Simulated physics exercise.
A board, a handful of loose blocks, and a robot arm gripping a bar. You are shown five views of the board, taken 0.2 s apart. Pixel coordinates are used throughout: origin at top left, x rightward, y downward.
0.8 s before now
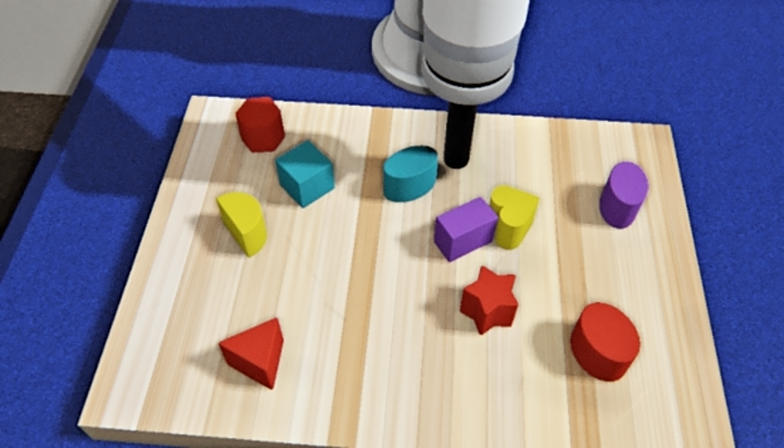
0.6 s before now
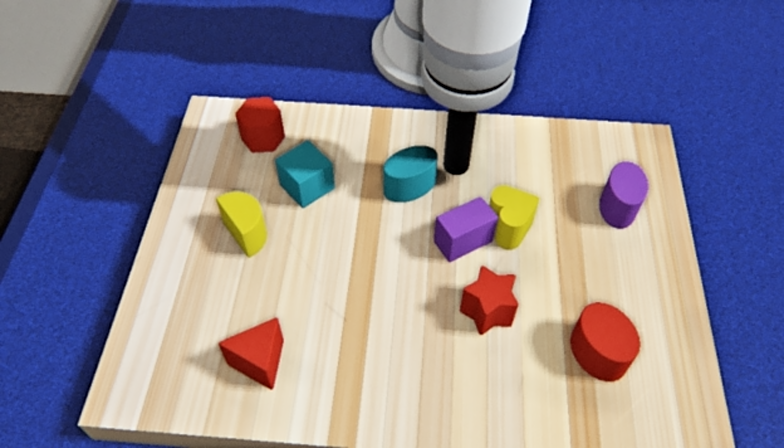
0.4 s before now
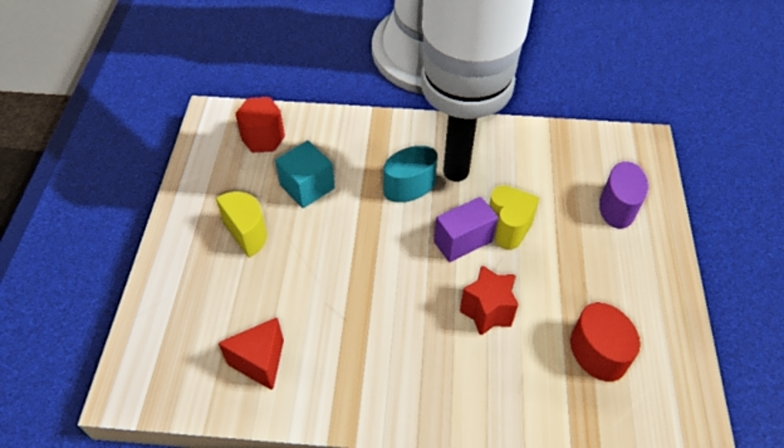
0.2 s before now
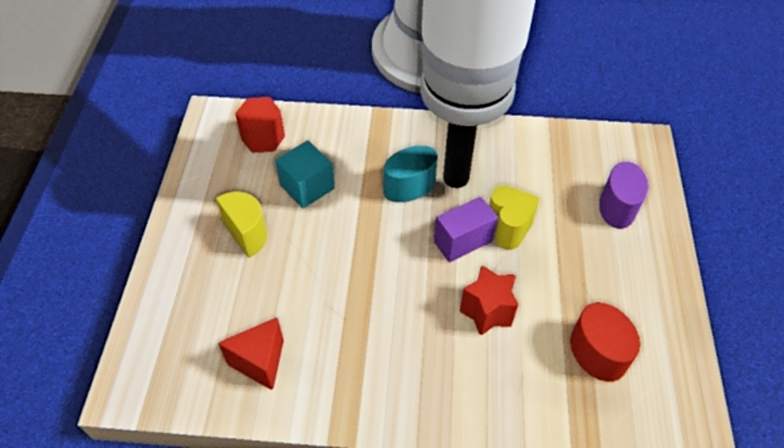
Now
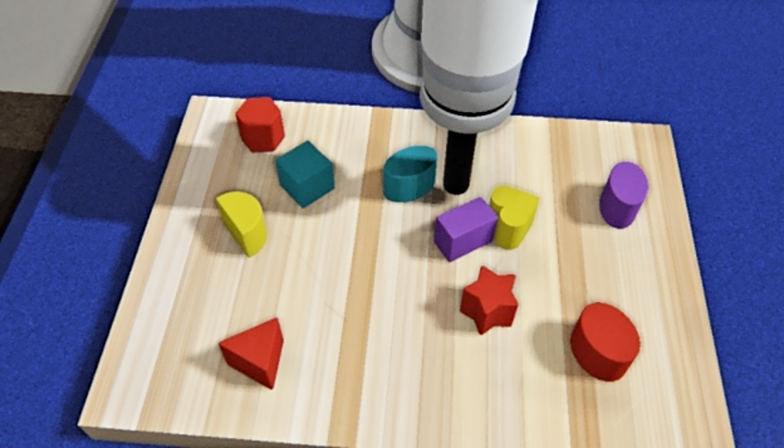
A robot arm slides its black bar slightly down the board while the colored blocks stay still.
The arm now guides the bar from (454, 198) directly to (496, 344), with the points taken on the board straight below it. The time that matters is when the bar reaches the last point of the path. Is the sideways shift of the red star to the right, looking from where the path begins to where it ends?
That would be a yes.
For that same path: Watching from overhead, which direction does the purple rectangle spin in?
That block twists clockwise.
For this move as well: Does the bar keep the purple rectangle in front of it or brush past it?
My guess is it keeps its place ahead of the bar.
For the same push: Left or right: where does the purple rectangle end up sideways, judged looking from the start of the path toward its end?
It's pushed right.
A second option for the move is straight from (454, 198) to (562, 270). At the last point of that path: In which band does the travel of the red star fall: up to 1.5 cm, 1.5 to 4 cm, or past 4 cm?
Up to 1.5 cm.
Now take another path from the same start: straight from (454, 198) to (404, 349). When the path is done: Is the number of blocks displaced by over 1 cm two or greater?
I expect not.
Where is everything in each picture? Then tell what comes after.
In the first frame, bar tip at (456, 161); block tops, purple rectangle at (467, 217); red star at (493, 289); yellow heart at (514, 204).
In the second frame, bar at (456, 167); blocks unchanged.
In the third frame, bar at (456, 173); blocks unchanged.
In the fourth frame, bar at (456, 180); blocks unchanged.
In the fifth frame, bar at (456, 186); purple rectangle at (467, 217); red star at (493, 289); yellow heart at (514, 204).
What follows on the original path. One third of the way, bar at (470, 232); purple rectangle at (474, 244), turned 30° clockwise.
Two thirds of the way, bar at (484, 280); purple rectangle at (478, 294), turned 40° clockwise; red star at (502, 333), turned 20° anticlockwise.
At the end, bar at (498, 334); purple rectangle at (488, 350), turned 50° clockwise; red star at (508, 396), turned 15° anticlockwise; yellow heart in place.
